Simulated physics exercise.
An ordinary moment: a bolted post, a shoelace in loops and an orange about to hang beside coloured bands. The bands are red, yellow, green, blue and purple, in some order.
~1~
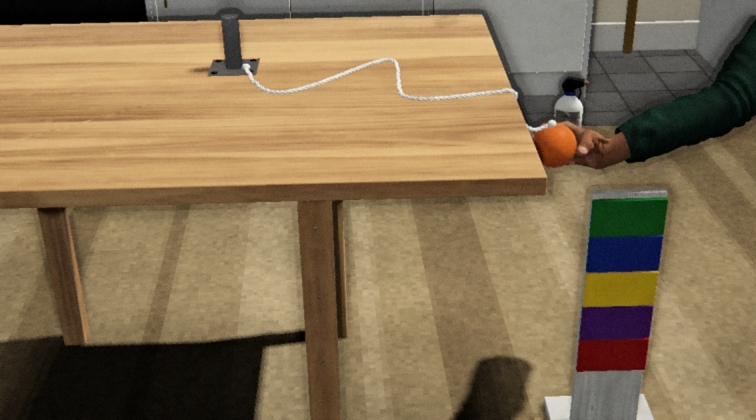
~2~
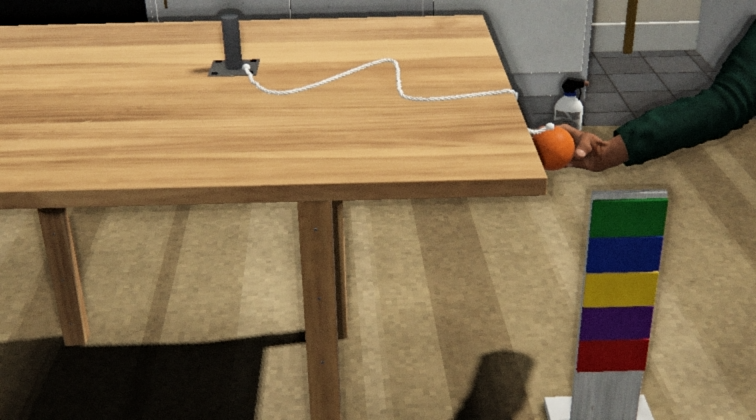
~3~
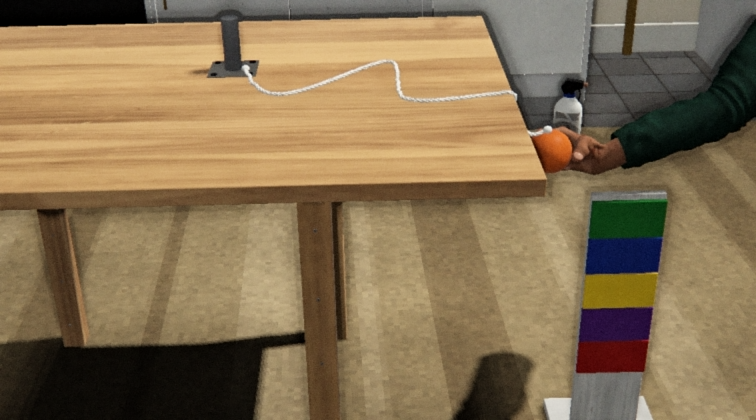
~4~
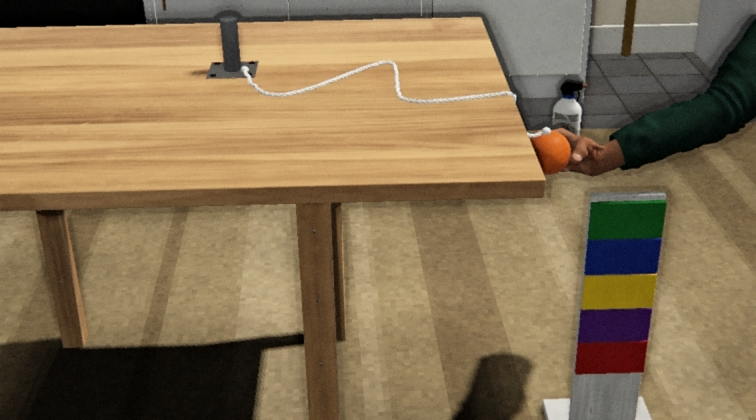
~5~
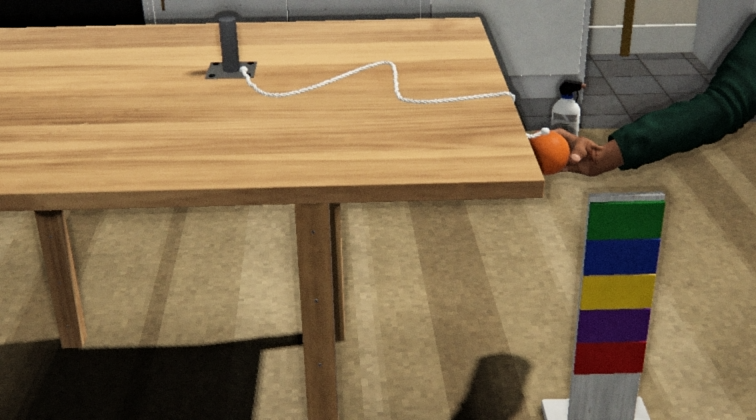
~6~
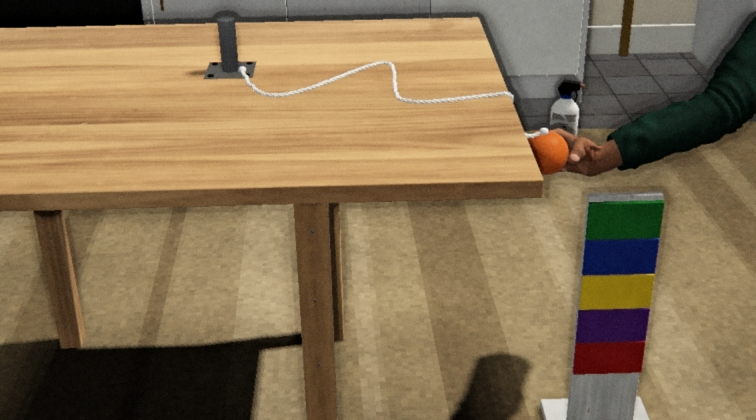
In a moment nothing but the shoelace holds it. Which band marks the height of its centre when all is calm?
The shoelace holds its middle at purple.
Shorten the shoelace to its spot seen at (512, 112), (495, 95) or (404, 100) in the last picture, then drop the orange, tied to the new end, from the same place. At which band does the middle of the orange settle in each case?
In that order: Yellow; blue; higher than all five.
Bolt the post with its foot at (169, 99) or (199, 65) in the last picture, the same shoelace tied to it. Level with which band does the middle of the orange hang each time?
In that order: Yellow; yellow.
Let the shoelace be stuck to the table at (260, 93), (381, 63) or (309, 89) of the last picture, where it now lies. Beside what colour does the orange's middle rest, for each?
Taking them in turn: Yellow; blue; yellow.
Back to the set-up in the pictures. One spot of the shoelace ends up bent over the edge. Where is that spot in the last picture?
It lies at about (394, 75).
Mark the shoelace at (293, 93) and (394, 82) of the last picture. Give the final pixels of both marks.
At (345, 75), then (505, 109).
A little later, orange near (498, 301); level with yellow.
Next, orange near (489, 315); level with purple.
When it is over, orange near (493, 318); level with purple. At purple.
